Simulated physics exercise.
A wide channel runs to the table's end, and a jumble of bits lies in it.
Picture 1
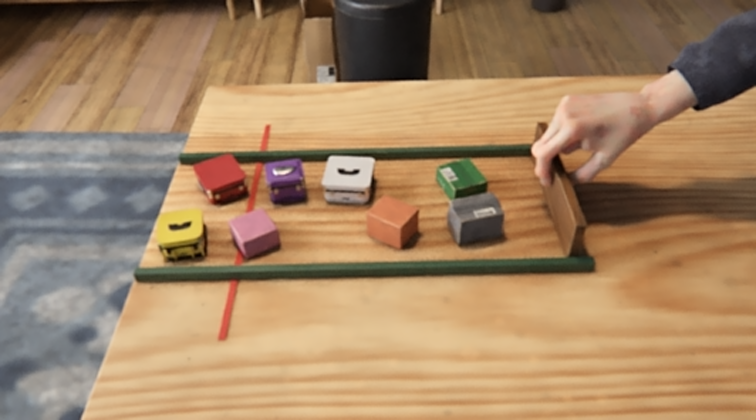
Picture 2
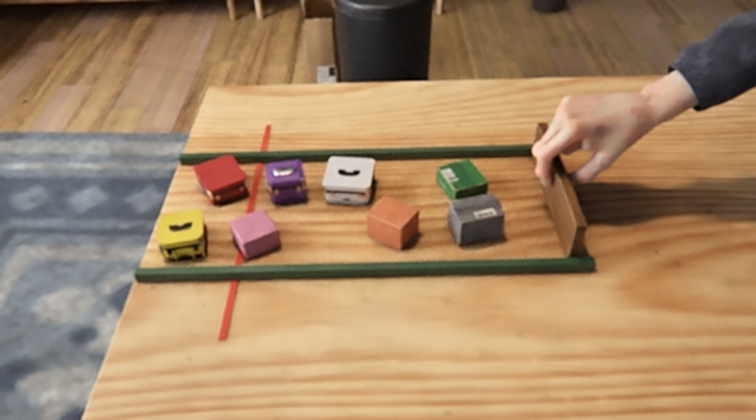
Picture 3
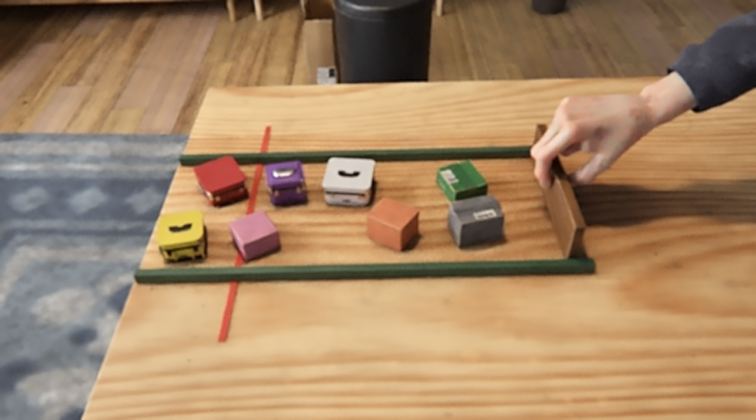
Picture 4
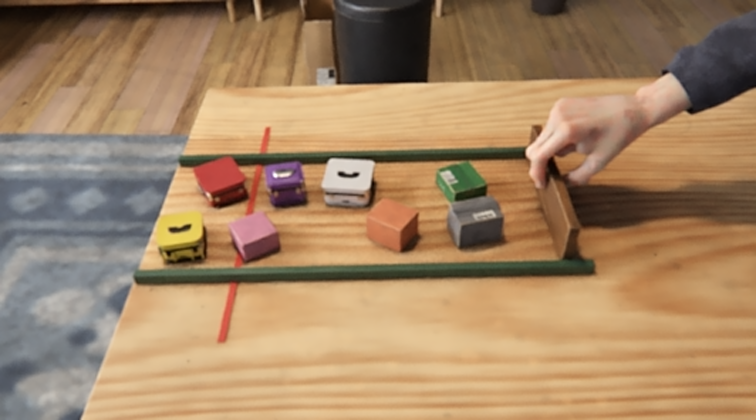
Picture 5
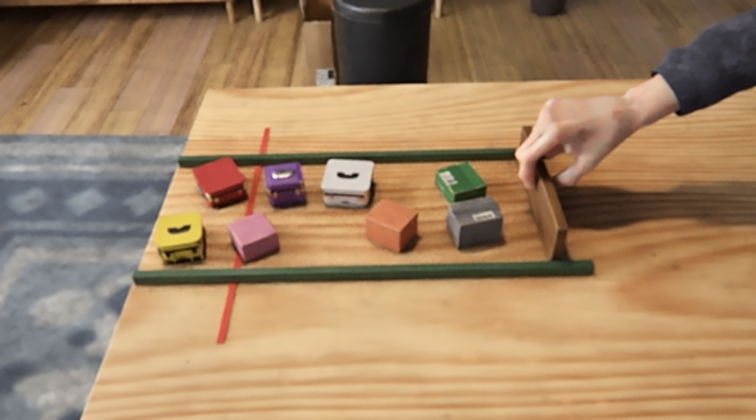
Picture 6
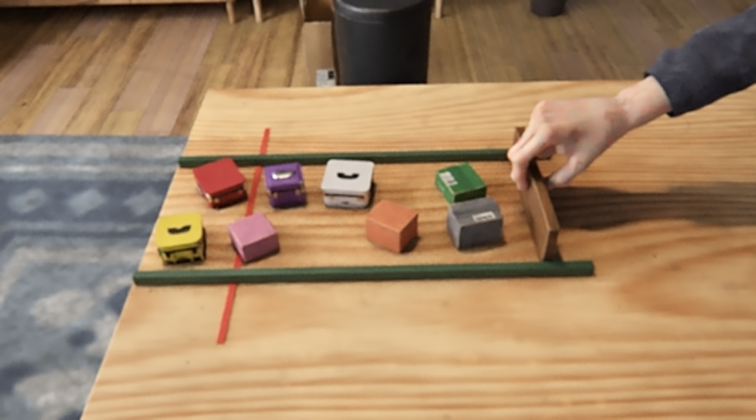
On a wooden table, a hand held a brown board upright between two green rails, then slid it a little to the left toward the small coloured boxes, which stayed where they were.
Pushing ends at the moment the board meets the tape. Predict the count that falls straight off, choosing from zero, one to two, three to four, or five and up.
What falls is three or four pieces.
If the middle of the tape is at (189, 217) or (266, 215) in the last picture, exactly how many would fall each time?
Down on the floor: 6 and 2.
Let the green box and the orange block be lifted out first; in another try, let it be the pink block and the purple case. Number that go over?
The count is 2 in the first case and 2 in the second.
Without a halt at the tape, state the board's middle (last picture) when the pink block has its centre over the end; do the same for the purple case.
The middle would be close to (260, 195) and then close to (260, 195).
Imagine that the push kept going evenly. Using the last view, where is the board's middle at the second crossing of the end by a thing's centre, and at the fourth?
In pixels, around (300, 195) followed by around (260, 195).
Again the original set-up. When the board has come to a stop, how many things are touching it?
So the total is 2.
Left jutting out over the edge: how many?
You'd get 0.
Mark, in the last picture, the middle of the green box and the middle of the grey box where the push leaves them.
They come to rest around (235, 187) and (218, 224).
Soon after, none off yet; yellow case at rest near (182, 239); red case at rest near (221, 184); pink block at rest near (254, 237).
After that, none off yet; yellow case at rest near (182, 239); red case at rest near (221, 184); pink block at rest near (252, 237).
And then, none off yet; yellow case displaced about its own width near (139, 239); red case displaced about its own width near (161, 182); pink block displaced well along near (180, 238).
In the end, the number that fall off is three or four; gone, purple case, pink block, red case and yellow case.
